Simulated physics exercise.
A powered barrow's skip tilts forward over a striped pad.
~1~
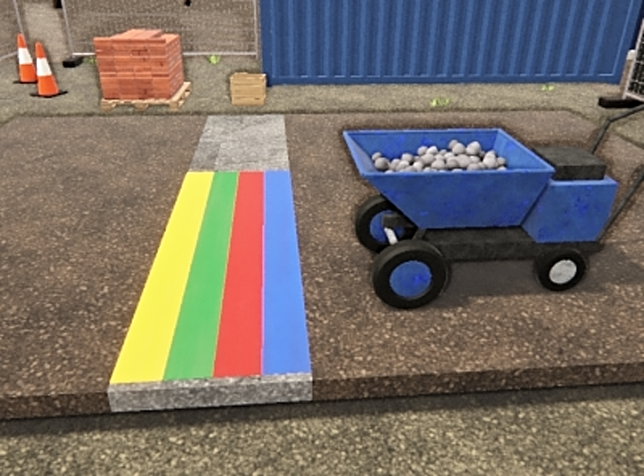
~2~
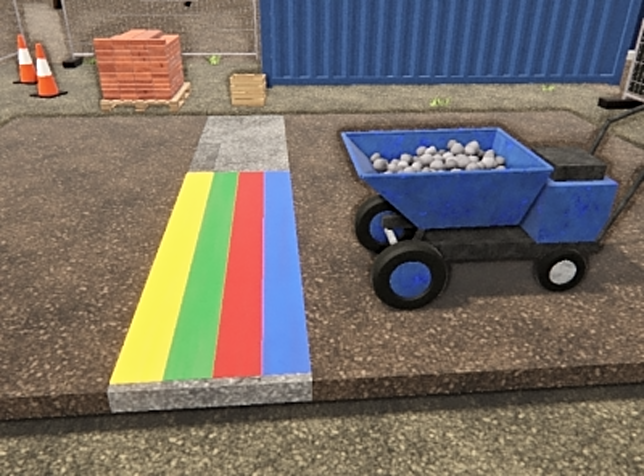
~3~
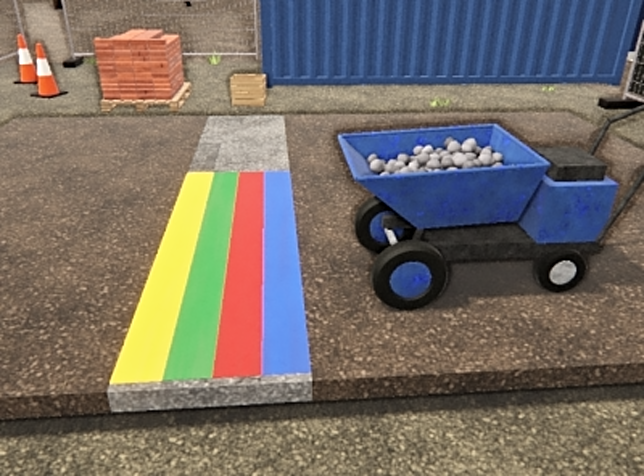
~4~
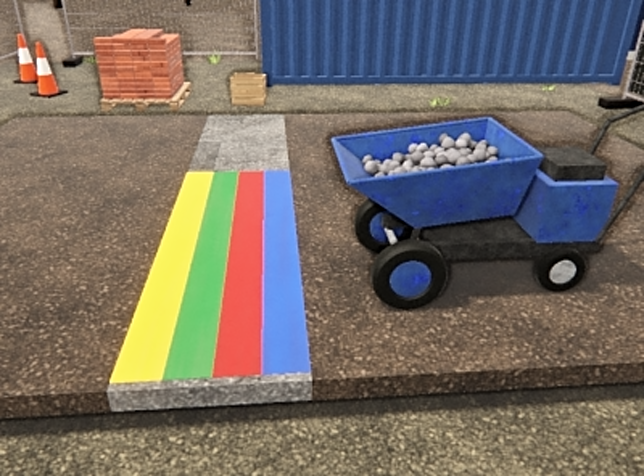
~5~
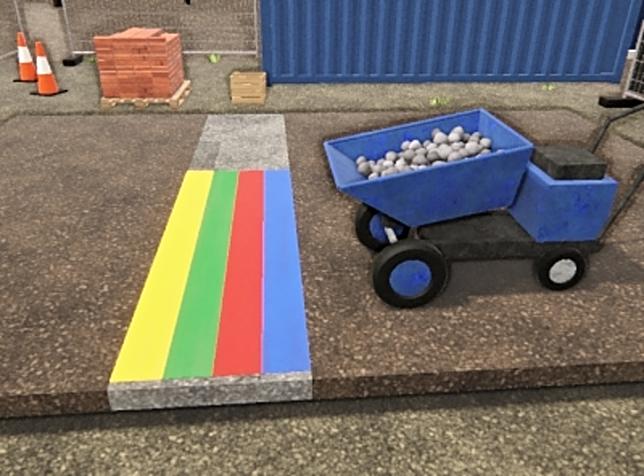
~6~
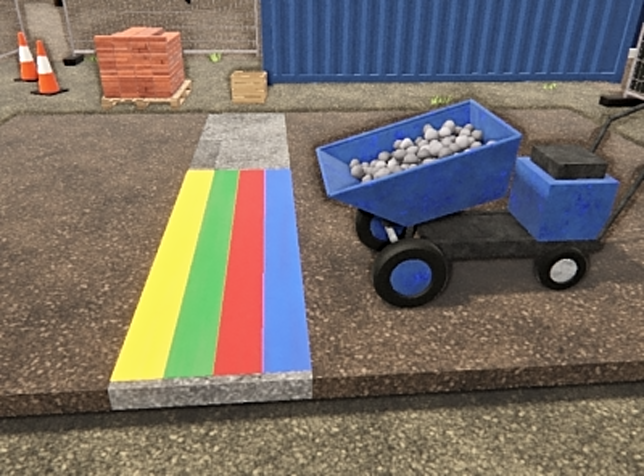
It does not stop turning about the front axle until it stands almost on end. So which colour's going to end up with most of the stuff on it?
Most of it lands on red.
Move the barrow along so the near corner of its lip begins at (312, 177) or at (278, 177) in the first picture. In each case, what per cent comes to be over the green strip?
In turn, around 30 per cent and 20 per cent.
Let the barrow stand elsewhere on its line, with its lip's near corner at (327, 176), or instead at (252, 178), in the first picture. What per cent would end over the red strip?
20 % and 0 %.
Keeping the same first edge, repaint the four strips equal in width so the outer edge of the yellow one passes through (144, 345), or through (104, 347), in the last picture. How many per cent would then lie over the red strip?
Roughly 30 per cent, then roughly 30 per cent.
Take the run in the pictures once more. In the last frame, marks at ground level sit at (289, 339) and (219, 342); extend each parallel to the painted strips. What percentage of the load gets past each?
90 % and 40 %, in that order.
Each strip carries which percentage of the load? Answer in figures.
Percentages: Blue 15, red 30, green 20, yellow 10.
Shortly afterwards, skip tipped steeply; the whole lot in the skip.
Next, skip tipped right over; the bulk in the skip; a little over the blue strip; a little over the red strip; only a few falling.
Some moments later, skip tipped right over; a little in the skip; near a quarter over the blue strip; near a third over the red strip; near a quarter over the green strip; a little over the yellow strip; only a few off the paint.
In the end, skip tipped right over; a little in the skip; near a quarter over the blue strip; near a third over the red strip; near a quarter over the green strip; a little over the yellow strip; a little off the paint.
